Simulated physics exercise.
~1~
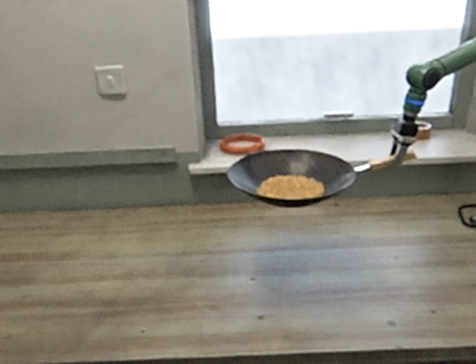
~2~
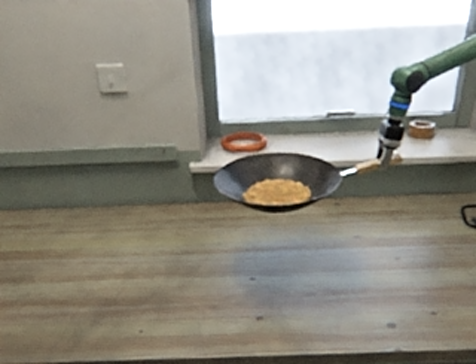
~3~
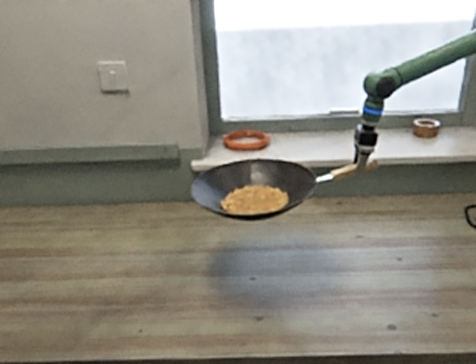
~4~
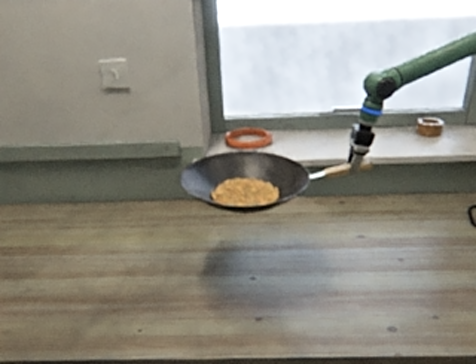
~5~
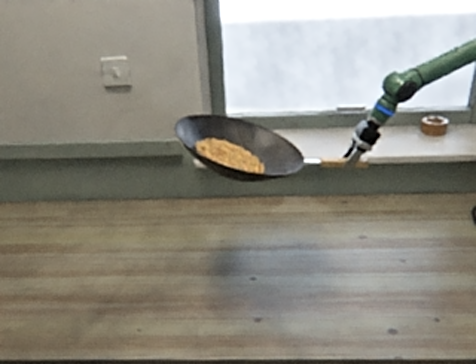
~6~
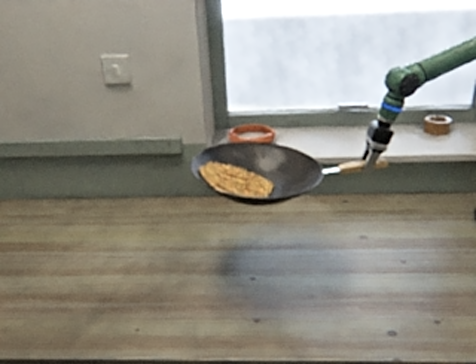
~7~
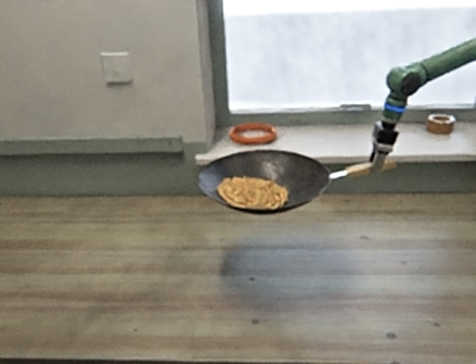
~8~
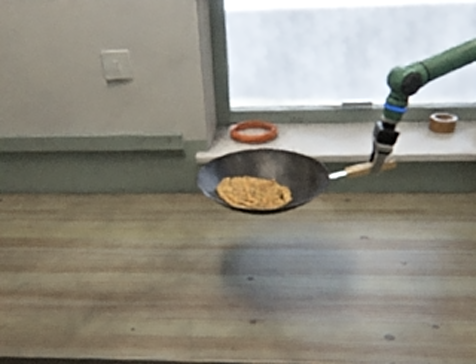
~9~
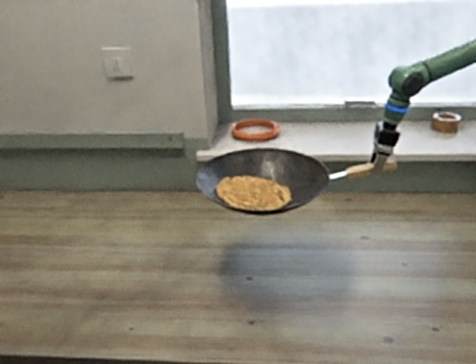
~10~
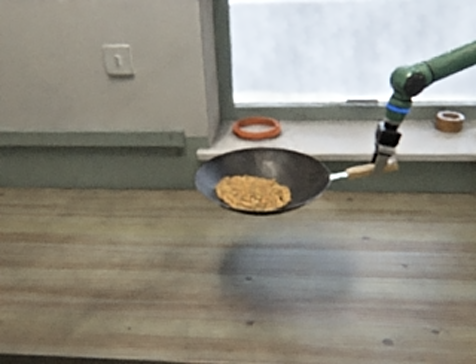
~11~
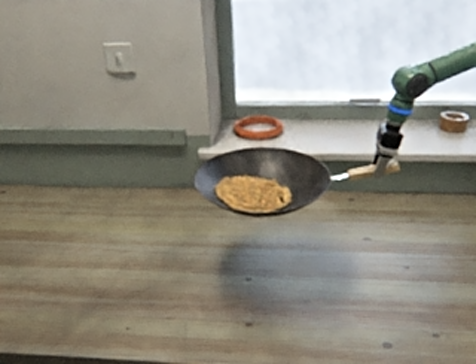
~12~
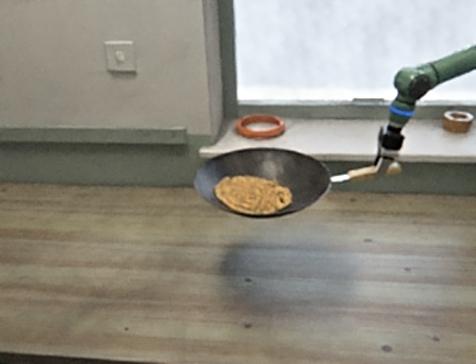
To begin with, a green robot arm holds a dark wok by its handle above a wooden table, with a heap of dried chickpeas inside and a window behind. The arm carries the wok to the left, keeping it upright. It then lifts the wok and tips it so that the left side rises, and the chickpeas spread across the sloping inside. Next the arm lowers the wok, moves it slightly back to the right and brings it level. Finally the wok hangs almost still above the table, the chickpeas lying in a flatter pile inside and none visible on the tabletop.
